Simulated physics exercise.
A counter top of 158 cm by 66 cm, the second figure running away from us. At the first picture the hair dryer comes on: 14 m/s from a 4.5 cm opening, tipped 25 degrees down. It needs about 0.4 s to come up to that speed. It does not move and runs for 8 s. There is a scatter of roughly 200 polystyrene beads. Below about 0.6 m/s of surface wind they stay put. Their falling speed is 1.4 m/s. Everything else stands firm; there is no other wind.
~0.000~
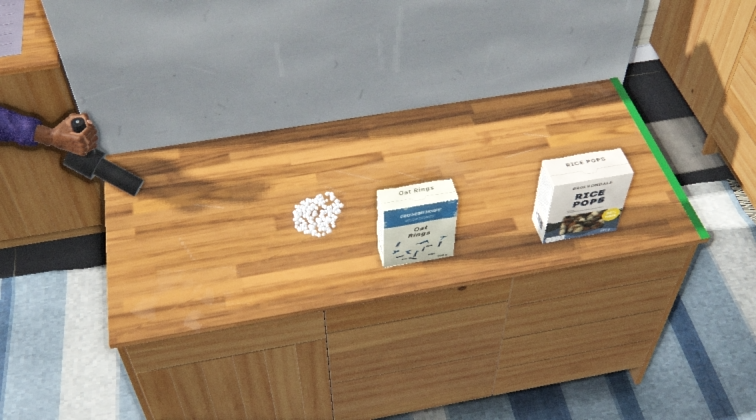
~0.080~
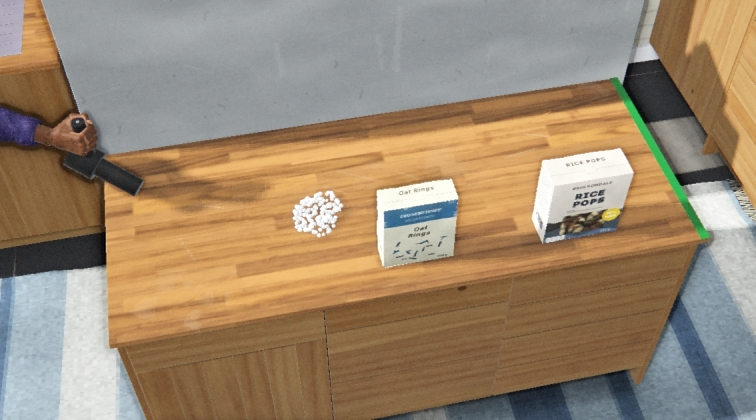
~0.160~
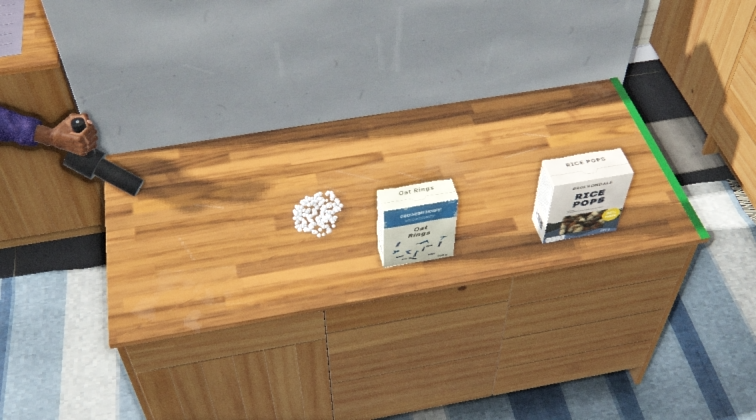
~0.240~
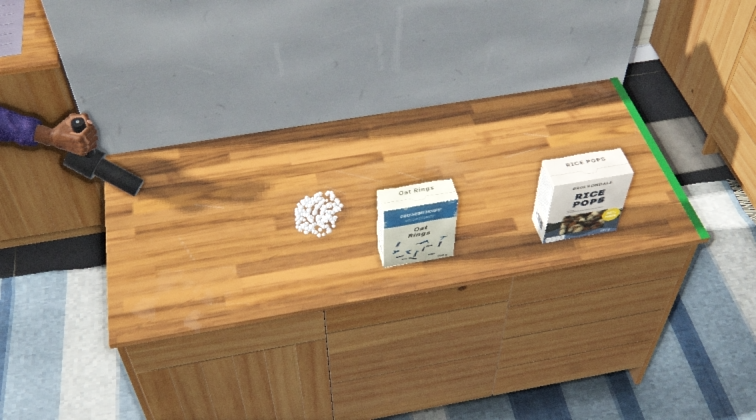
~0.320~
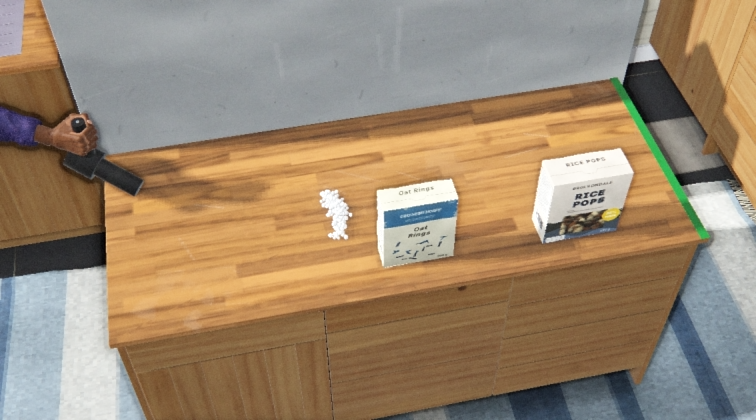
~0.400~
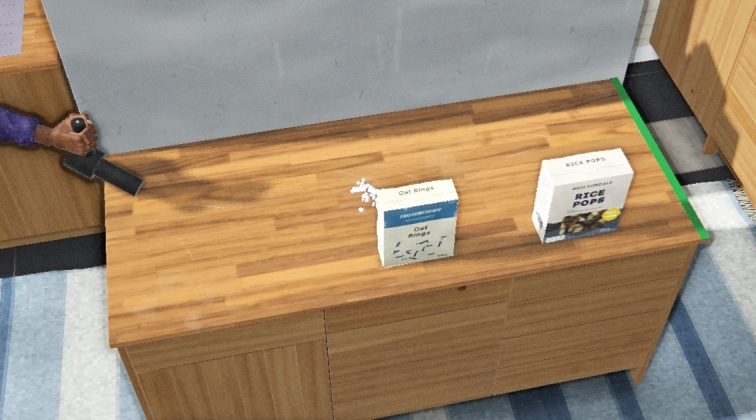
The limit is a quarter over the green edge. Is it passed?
As for a quarter going over the green edge: Yes.
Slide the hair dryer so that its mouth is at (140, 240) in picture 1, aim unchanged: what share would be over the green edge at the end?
Then about 90 %.
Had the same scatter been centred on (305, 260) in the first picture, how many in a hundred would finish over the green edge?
It would be near 1 %.
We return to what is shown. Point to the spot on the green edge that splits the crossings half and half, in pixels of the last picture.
At about (662, 155).
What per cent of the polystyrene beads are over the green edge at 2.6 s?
About 80 %.
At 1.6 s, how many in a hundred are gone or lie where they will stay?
About 30 %.
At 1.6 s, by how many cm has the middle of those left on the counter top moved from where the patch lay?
About 95 cm.
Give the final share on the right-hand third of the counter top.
Some 2 per cent.
After 1.6 s the count stands so, 43 % are over the green edge; the middle of those still in play is near (632, 143).
After 2.6 s the count stands so, 84 % are over the green edge.
After 4.4 s the count stands so, 84 % are over the green edge.
After 8.0 s, at the end, 84 % are over the green edge.
